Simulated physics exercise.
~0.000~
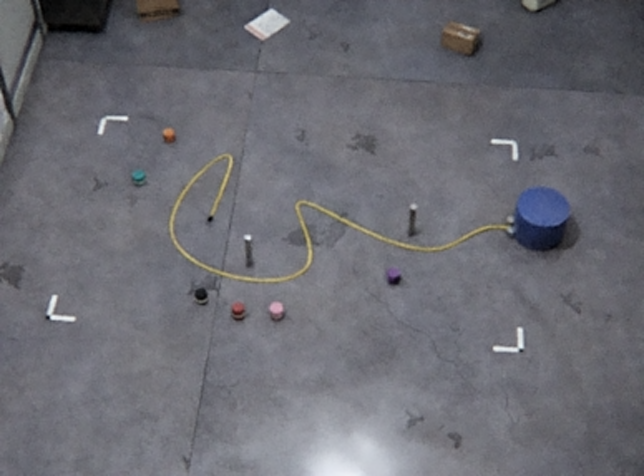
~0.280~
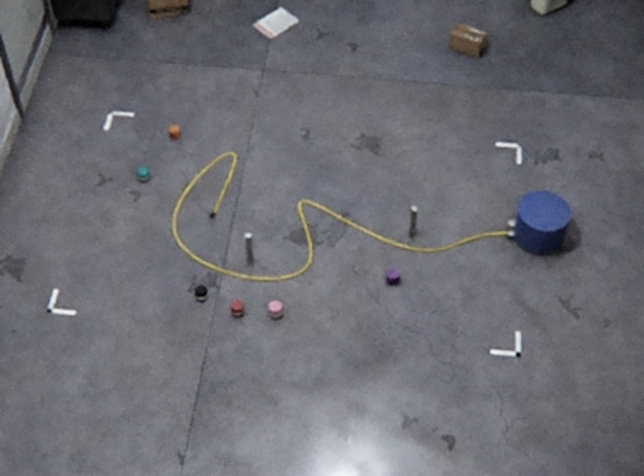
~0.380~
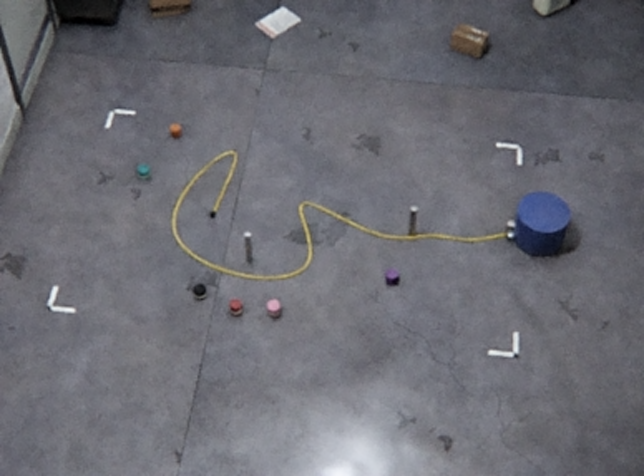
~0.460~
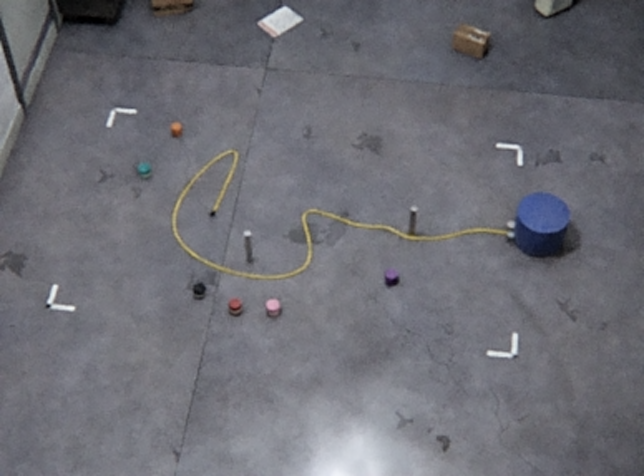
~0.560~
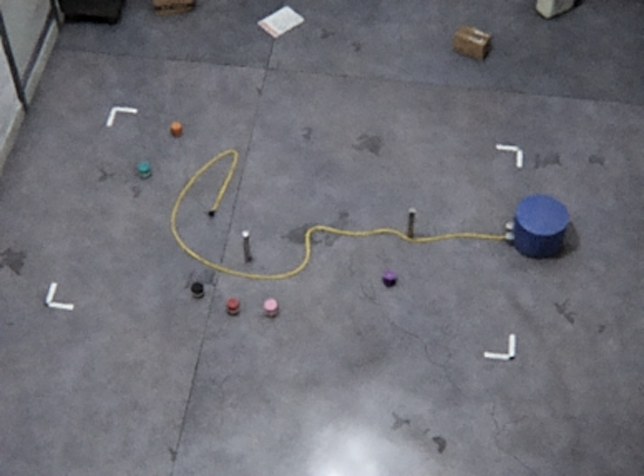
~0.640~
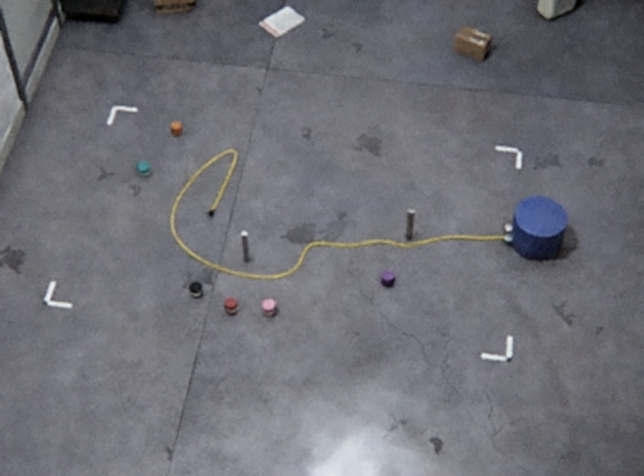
The clip opens on a yellow cord curving in wide bends across a grey floor from a blue drum at right, past two short posts and several small coloured containers. The right-hand section draws nearly straight, then the middle bend flattens downward, while the left loop stays almost unchanged.
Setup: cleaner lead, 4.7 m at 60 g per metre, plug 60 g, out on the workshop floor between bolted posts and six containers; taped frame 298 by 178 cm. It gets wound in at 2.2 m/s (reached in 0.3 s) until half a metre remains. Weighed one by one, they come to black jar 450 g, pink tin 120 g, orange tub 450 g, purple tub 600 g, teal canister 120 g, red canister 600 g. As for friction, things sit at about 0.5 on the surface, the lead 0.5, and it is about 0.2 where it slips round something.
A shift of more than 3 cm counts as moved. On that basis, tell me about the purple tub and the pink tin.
Outcome: The purple tub is displaced; the pink tin is not displaced.
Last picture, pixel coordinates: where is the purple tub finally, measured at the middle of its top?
Near (462, 261).
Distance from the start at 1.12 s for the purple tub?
For the purple tub, the shift is 0 cm.
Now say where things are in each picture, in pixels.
The first frame shows shows, purple tub (394, 272); pink tin (276, 308); posts (248, 237) (414, 206); lead runs through (458, 242) (328, 212) (290, 278) (173, 236) (230, 166).
In the second frame, shows, lead runs through (460, 243) (290, 277) (234, 164).
In the third frame, shows, lead runs through (472, 240) (289, 276) (235, 163).
In the fourth frame, shows, lead runs through (490, 231) (289, 275) (235, 162).
In the fifth frame, shows, lead runs through (520, 237) (287, 275) (235, 162).
The sixth frame shows shows, purple tub (388, 275); pink tin (269, 304); lead runs through (403, 245) (285, 275) (173, 228) (234, 162).
After 1.1 s, plug at (212, 212); nothing else has moved.
After 1.6 s, plug at (237, 255); nothing else has moved.
After 2.0 s, plug at (406, 286); purple tub 14 cm off its start at (409, 271).
After 2.5 s, plug at (546, 210); purple tub 50 cm off its start.
After 3.3 s, plug at (532, 259); purple tub 50 cm off its start at (462, 261), pink tin 0 cm off its start at (269, 304).
